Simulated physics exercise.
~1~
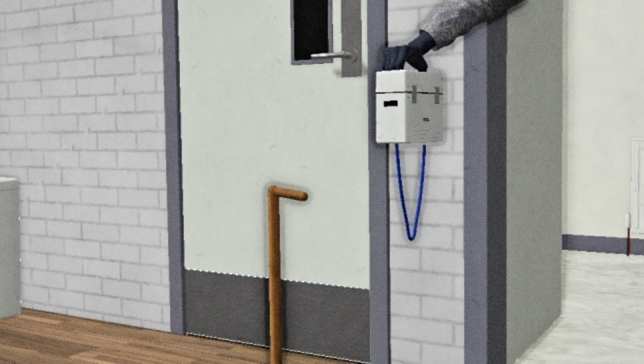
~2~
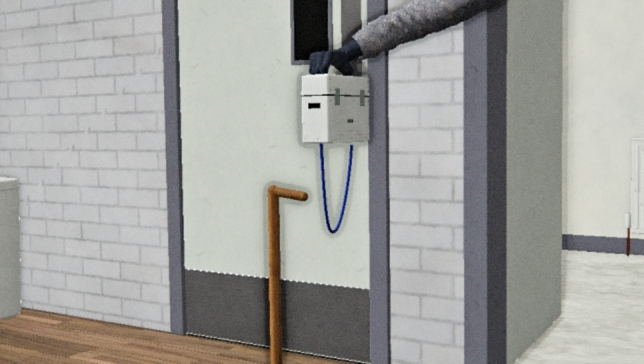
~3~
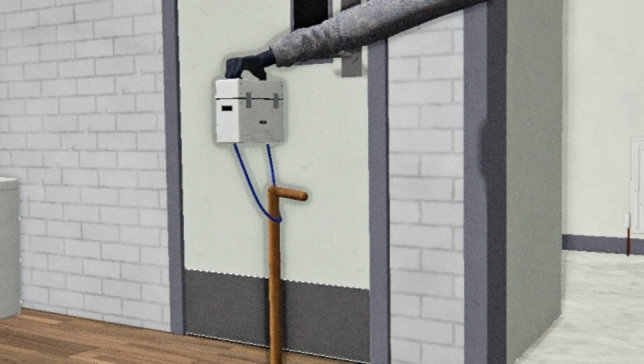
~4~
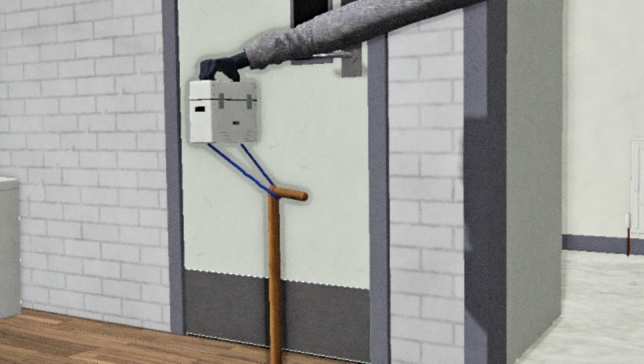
A gloved hand carried a white case with a dangling blue loop leftward past a doorway and over a hooked brown post, until the loop caught on the post and pulled tight, jerking the case back and stopping the hand.
